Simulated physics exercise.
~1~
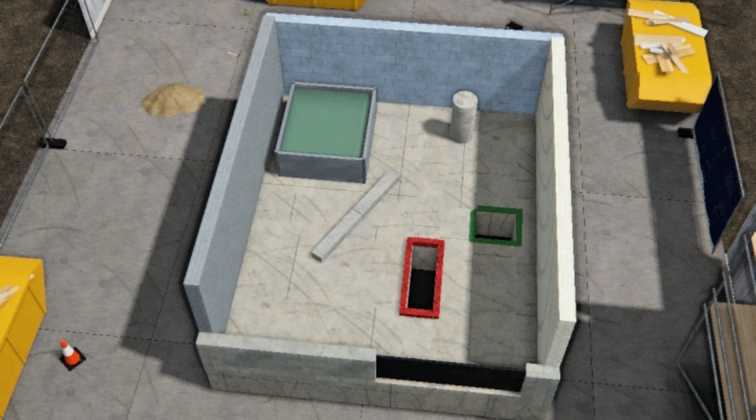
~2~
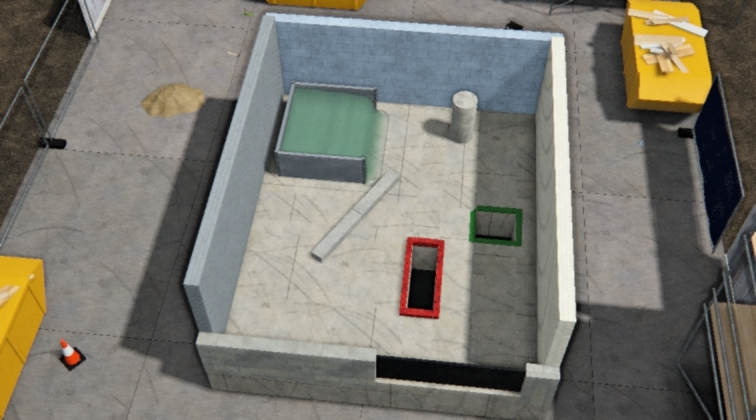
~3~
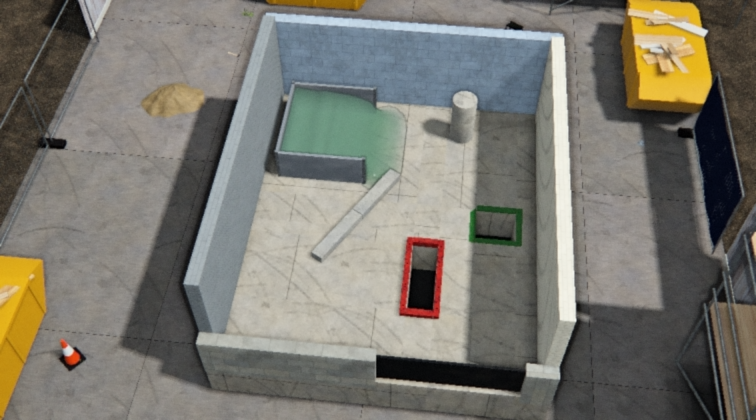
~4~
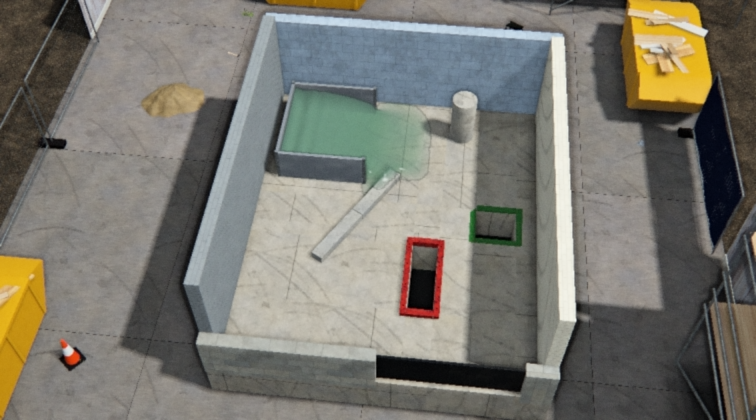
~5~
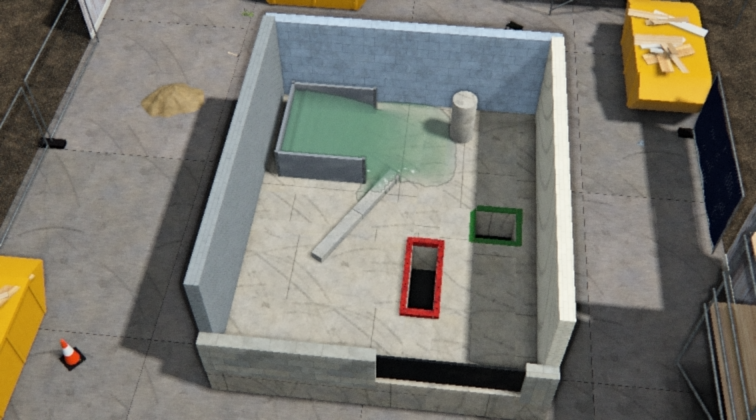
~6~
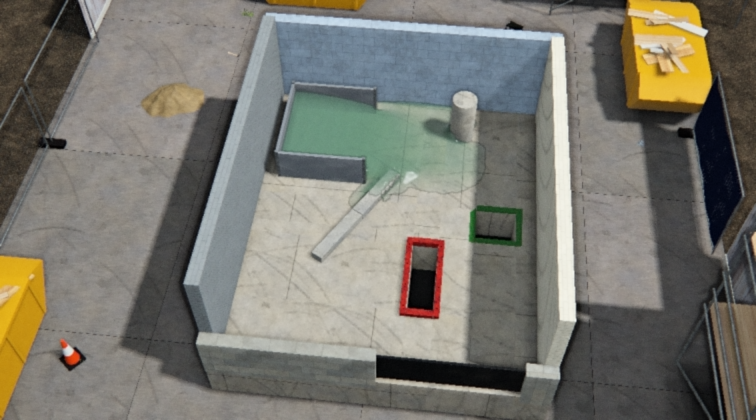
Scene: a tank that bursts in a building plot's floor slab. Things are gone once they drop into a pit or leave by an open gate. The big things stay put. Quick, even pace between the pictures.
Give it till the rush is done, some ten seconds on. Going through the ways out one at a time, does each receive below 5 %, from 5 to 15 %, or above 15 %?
In order: The gate will be a minor outlet short of five per cent; the green pit will be a major outlet past fifteen per cent; the red pit will be a minor outlet short of five per cent.
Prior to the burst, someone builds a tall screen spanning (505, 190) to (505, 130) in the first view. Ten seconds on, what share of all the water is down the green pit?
The green pit takes 40 parts in a hundred.
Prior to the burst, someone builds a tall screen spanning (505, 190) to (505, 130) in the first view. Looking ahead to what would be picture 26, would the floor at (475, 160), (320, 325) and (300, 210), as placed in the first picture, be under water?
First submerged, second spared, third submerged.
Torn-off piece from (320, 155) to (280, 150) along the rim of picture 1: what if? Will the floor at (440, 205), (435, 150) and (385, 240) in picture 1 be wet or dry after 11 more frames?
Spot by spot: Unaffected, then unaffected, then unaffected.
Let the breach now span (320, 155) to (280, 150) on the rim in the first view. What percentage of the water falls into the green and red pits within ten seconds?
Estimates in per cent: Green 14, red 0.
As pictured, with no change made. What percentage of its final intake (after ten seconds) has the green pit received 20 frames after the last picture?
Approximately 40 per cent.
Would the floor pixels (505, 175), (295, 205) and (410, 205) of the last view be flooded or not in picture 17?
Well, in turn they'd be wet underfoot, wet underfoot and wet underfoot.
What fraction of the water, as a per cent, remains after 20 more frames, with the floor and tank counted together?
About 86 per cent.
A moment on, water covers 35 % of the floor; the gate 0 %, the green pit 0 %, the red pit 0 %.
Next, water covers 45 % of the floor; the gate 0 %, the green pit 3 %, the red pit 0 %.
Then, water covers 55 % of the floor; the gate 0 %, the green pit 13 %, the red pit 0 %.
Later, water covers 85 % of the floor; the gate 0 %, the green pit 27 %, the red pit 0 %.
In the end, water covers 95 % of the floor; the gate 0 %, the green pit 35 %, the red pit 1 %.
